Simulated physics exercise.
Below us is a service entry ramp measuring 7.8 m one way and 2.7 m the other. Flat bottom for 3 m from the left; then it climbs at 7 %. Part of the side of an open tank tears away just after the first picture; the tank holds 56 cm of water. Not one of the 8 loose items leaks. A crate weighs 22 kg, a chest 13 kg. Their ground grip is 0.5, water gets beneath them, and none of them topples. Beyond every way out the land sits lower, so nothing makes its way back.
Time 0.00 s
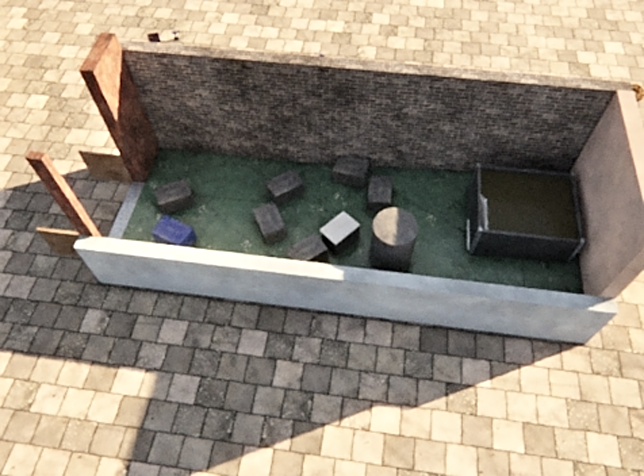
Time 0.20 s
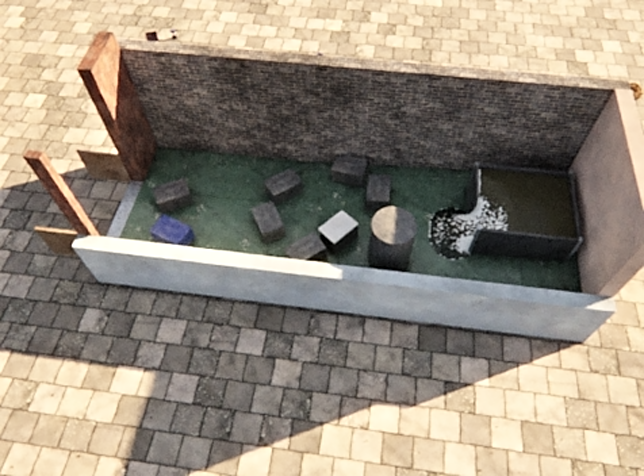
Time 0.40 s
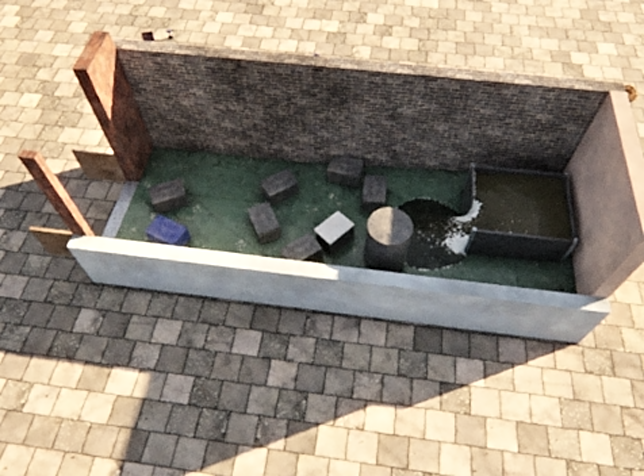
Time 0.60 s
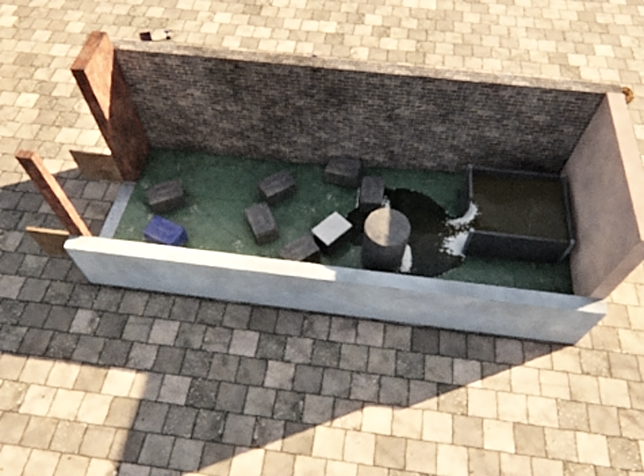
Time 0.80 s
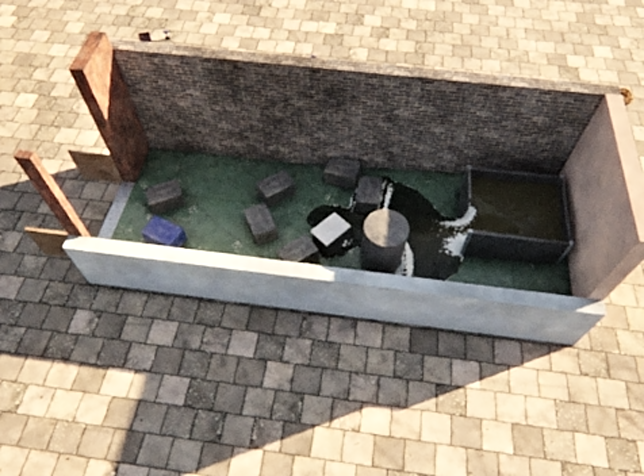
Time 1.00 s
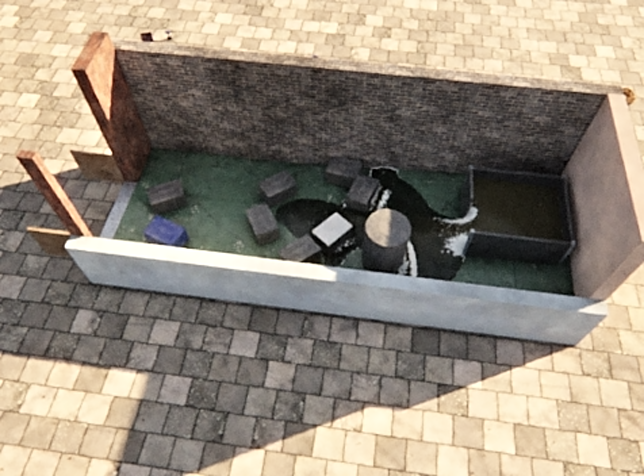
Dark water burst from the open tank on the right and spread leftward across the green floor, flowing around the round pillar and several dark blocks, while the blue crate stayed where it was.
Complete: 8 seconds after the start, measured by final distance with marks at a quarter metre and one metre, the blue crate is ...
... a little way off.
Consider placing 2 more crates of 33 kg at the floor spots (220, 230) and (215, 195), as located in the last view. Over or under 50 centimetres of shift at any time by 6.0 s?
Taking them in turn, the first is below the mark and the second is above the mark.
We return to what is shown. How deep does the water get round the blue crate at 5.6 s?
About 8 cm.
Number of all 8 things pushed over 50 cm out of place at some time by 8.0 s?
Result: 8.
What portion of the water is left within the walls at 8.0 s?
Around 74 % of the water.
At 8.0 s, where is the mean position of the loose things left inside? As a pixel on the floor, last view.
Mean position: Approximately (201, 233).
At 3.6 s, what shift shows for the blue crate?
It is about 0 cm out of place by then.
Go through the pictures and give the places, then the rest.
The first picture shows the blue crate at (172, 230) rests on the ground; water covers 1.9 m2; 0 of 8 have shifted.
The second picture shows the blue crate at (170, 229) rests on the ground; water covers 2.5 m2; 0 of 8 have shifted.
The third picture shows the blue crate at (166, 229), on the bottom; water covers 3.5 m2; 0 of 8 have shifted.
The fourth picture shows the blue crate at (163, 230), on the bottom; 4.3 m2 under water; 0 of 8 have shifted.
The fifth picture shows the blue crate at (162, 230) rests on the ground; 5.2 m2 under water; 0 of 8 have shifted.
The sixth picture shows the blue crate at (164, 230) rests on the ground; 6.1 m2 under water; 1 of 8 have shifted.
After 1.6 s the blue crate is near (164, 230), 0.0 m from its start, aground; 0 of 8 are out; 0 afloat.
After 3.6 s the blue crate is near (164, 230), 0.0 m from its start, aground; 0 of 8 are out; 2 afloat.
After 5.6 s the blue crate is near (164, 232), 0.0 m from its start, aground; 1 of 8 are out; 2 afloat.
After 8.0 s the blue crate is near (192, 243), 0.6 m from its start, afloat; 4 of 8 are out; 2 afloat.
